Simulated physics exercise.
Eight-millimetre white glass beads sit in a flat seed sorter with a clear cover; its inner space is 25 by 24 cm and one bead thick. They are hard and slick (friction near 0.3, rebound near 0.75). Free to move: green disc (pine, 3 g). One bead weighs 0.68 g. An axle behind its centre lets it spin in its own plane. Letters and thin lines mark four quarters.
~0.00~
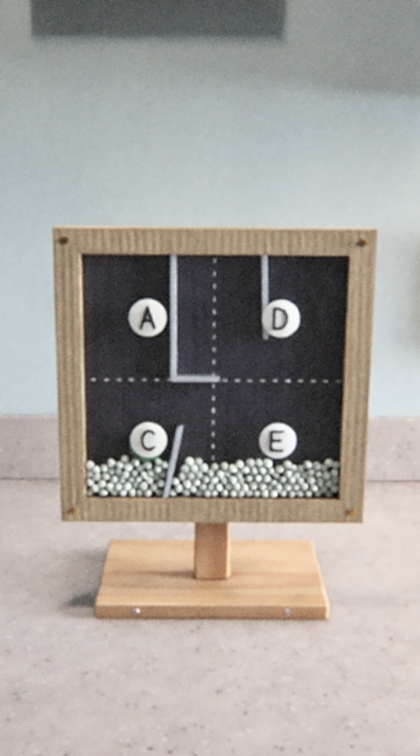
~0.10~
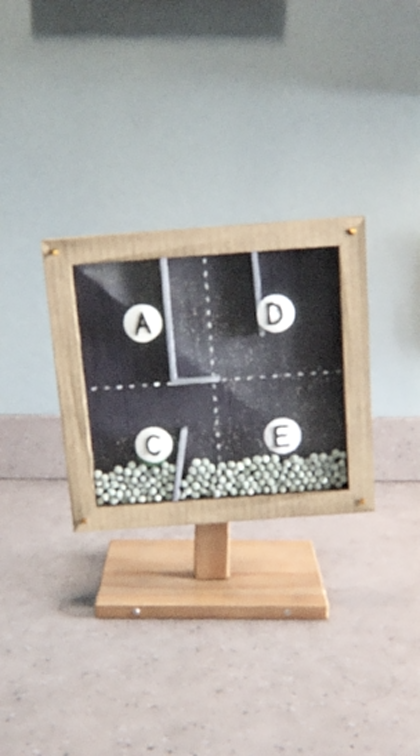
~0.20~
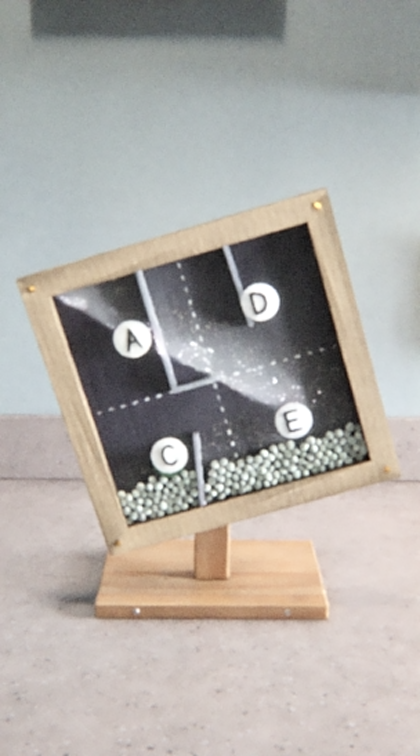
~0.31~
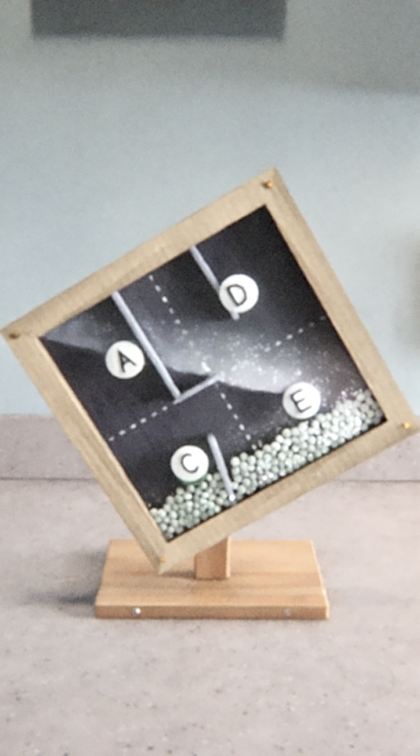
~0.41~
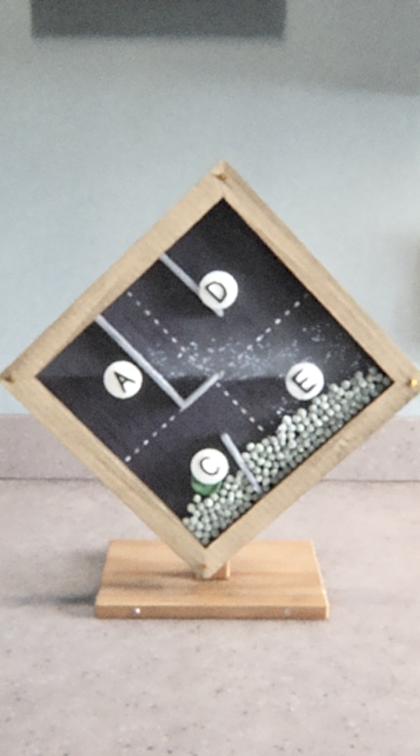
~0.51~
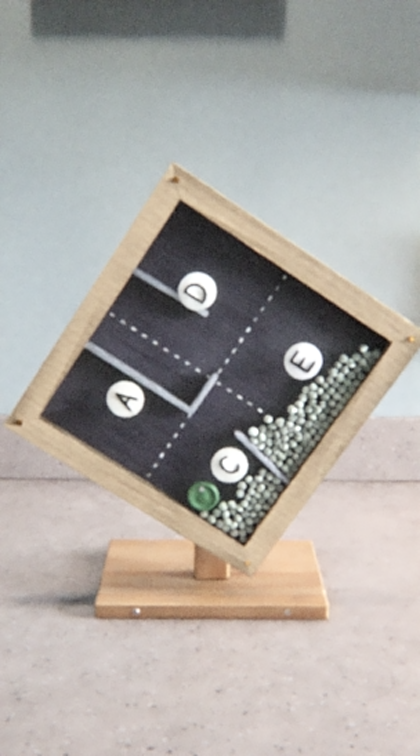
At the start, a wood-framed square panel marked A, C, D and E stands level on its stand, pale beads lying along its bottom. It rotates anticlockwise with no hand in view, and the beads shift into a sloping bank along the lower right side as a green disc emerges beside C.
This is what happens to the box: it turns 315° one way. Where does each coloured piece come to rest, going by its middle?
Green disc: C.
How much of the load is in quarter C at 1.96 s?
Roughly 0 per cent.
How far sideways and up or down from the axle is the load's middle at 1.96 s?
About 9 cm right and 3 cm above.
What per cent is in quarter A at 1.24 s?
About 75 per cent.
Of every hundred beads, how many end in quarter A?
Roughly 0 per cent.
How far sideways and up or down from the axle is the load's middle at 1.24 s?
Some 5 cm right and 8 cm below.
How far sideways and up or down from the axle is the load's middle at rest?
Some 5 cm left and 7 cm below.
By 1.24 s, it stands 151° anticlockwise; the beads' middle is 5 cm right of and 8 cm below the centre; A 75 %, C 20 %; green disc in A.
By 1.96 s, it has come round 244° anticlockwise; the beads' middle is 9 cm right of and 3 cm above the centre; A 90 %, D 10 %; green disc in A.
By 2.58 s, it has come round 315° anticlockwise; the beads' middle is 5 cm left of and 4 cm below the centre; A 5 %, C 55 %, E 35 %; green disc in C.
At rest by 3.6 s, it has come round 315° anticlockwise; A 0 %, C 50 %, D 0 %, E 50 %; green disc in C.
